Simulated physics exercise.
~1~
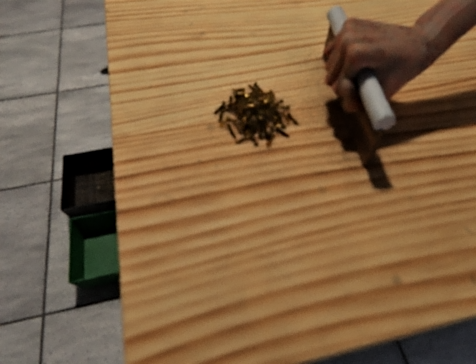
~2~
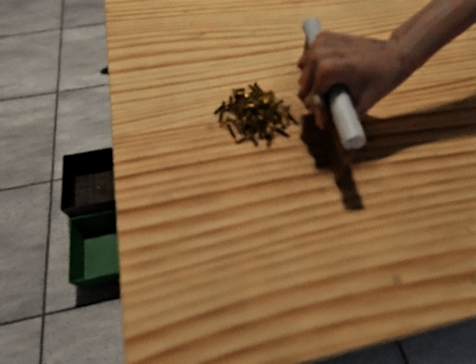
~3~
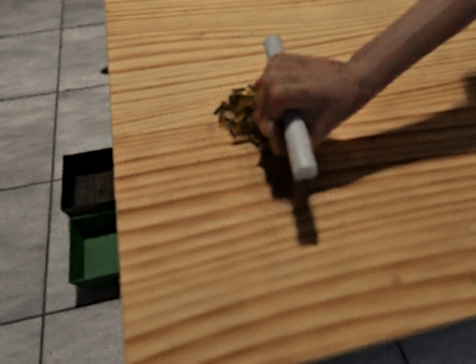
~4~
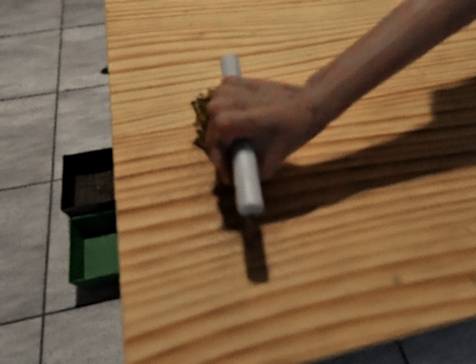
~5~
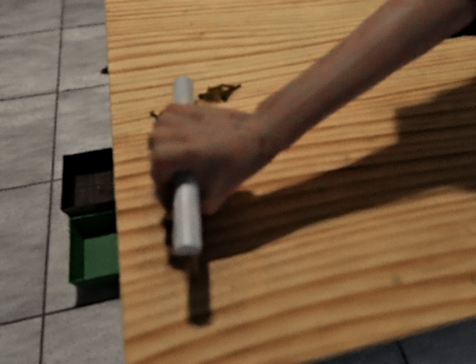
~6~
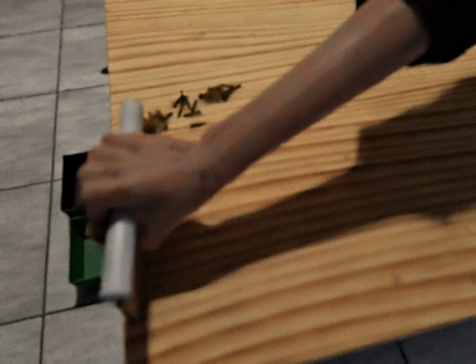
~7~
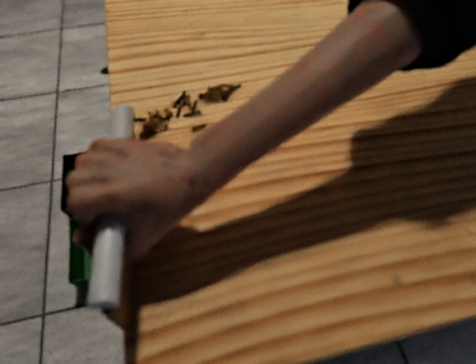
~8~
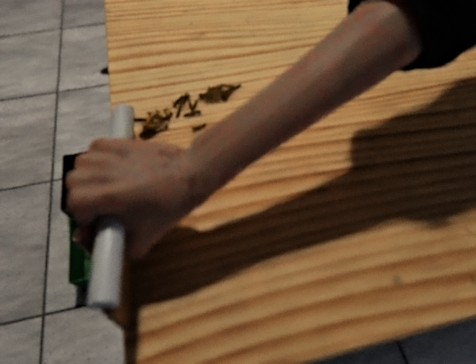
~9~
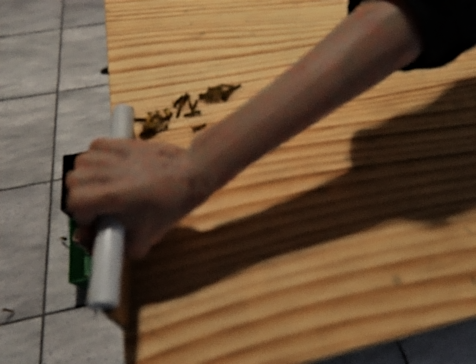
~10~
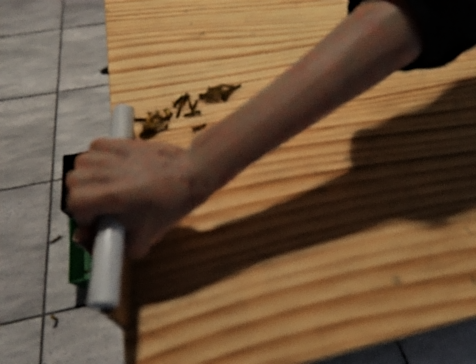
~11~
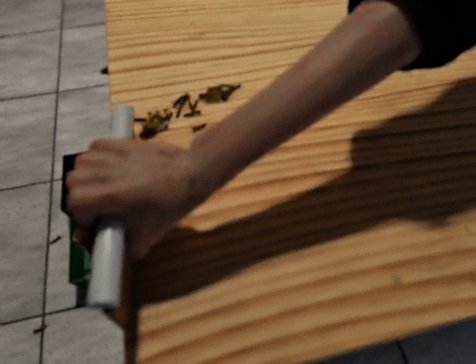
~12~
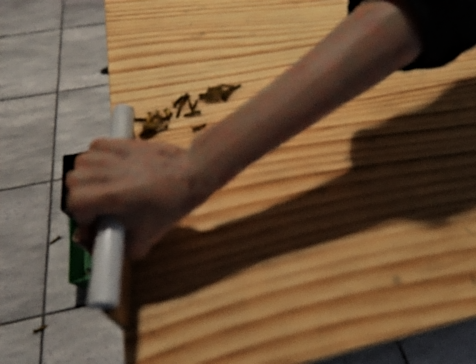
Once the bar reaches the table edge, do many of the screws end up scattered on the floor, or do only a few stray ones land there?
Only a few stray ones can be seen on the floor to the left of the table, while many others stay on the tabletop.
